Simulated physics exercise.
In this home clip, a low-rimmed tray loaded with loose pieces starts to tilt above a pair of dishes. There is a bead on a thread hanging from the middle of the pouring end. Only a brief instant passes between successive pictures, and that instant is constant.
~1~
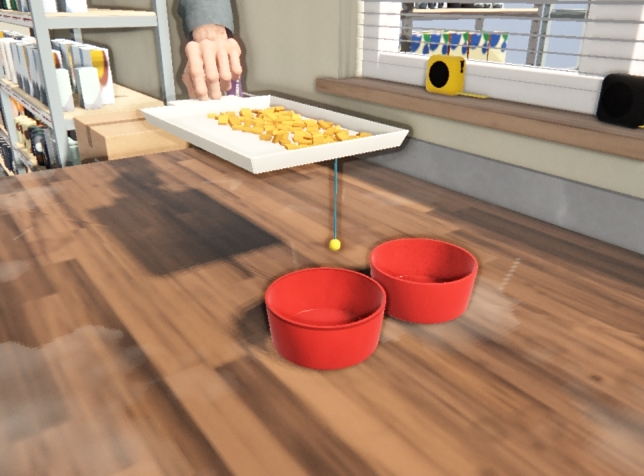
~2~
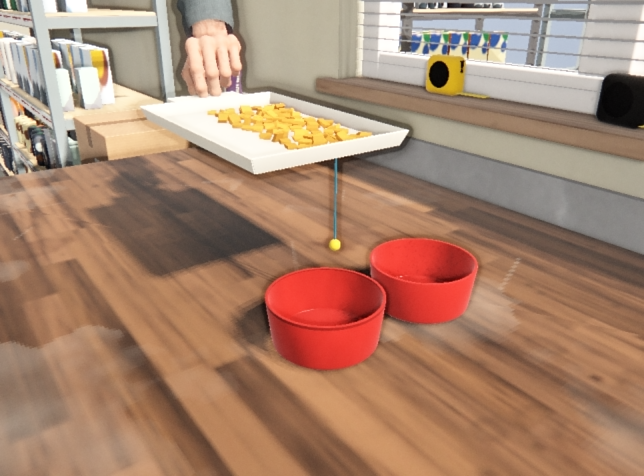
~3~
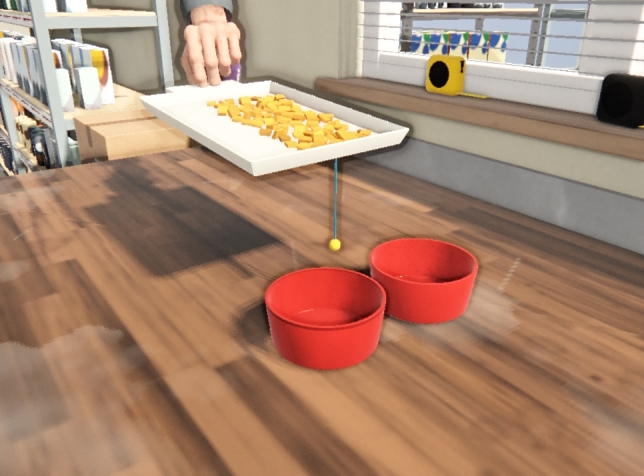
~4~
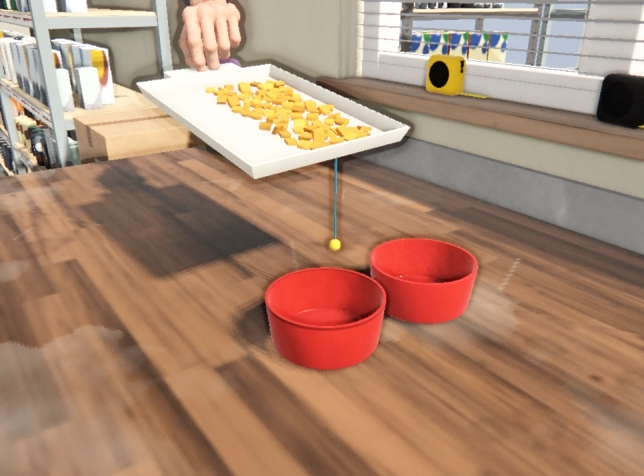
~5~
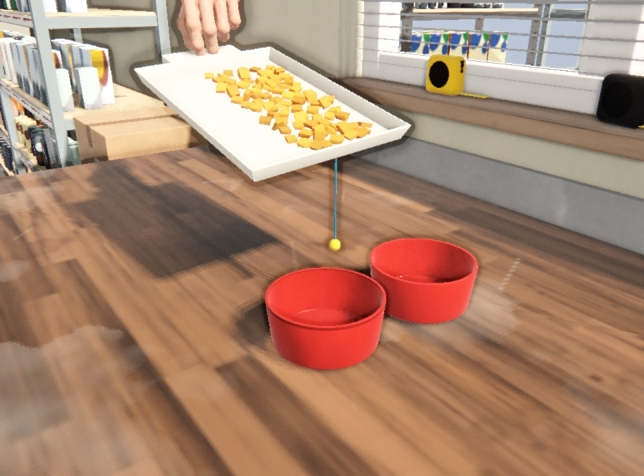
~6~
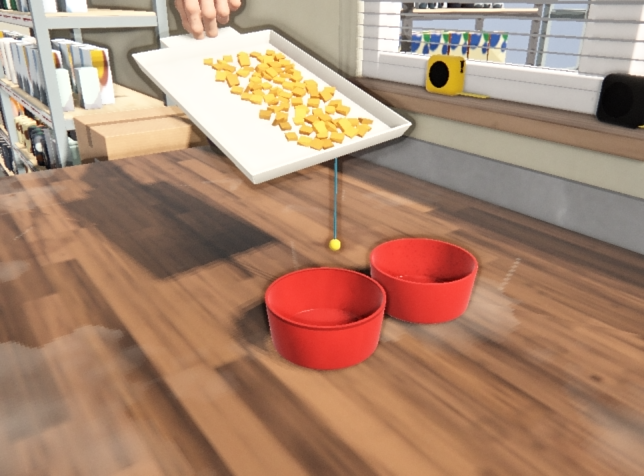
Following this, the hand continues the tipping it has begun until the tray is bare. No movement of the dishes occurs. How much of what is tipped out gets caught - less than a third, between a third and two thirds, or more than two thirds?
Between a third and two thirds gets caught.
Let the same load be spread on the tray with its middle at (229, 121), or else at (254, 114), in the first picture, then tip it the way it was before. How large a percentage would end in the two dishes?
Roughly 60 per cent, then roughly 50 per cent.
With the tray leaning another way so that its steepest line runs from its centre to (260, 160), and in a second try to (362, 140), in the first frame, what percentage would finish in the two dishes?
I'd put it at some 30 % and then some 40 %.
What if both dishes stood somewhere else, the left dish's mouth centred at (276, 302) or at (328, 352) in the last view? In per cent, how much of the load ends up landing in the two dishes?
Trial 1 around 90 percent, trial 2 around 0 percent.
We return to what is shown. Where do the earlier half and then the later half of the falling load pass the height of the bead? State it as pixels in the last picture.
About (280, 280), and after that about (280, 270).
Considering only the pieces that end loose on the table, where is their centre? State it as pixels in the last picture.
Somewhere about (245, 349), I'd say.
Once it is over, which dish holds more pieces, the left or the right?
Result - fuller dish: Left-side dish.
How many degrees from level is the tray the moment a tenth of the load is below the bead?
Angle reached: About 65°.
Soon after the last picture, tray tipped steeply; most on the tray; a stray few in the left dish; a stray few outside both; about a quarter in the air.
A little later, tray tipped right over; a stray few on the tray; about half in the left dish; about a third outside both; a small part in the air.
Later still, tray tipped past a quarter turn; about half in the left dish; about half outside both.
At rest, tray tipped past a quarter turn; about half in the left dish; none in the right dish; about half outside both.
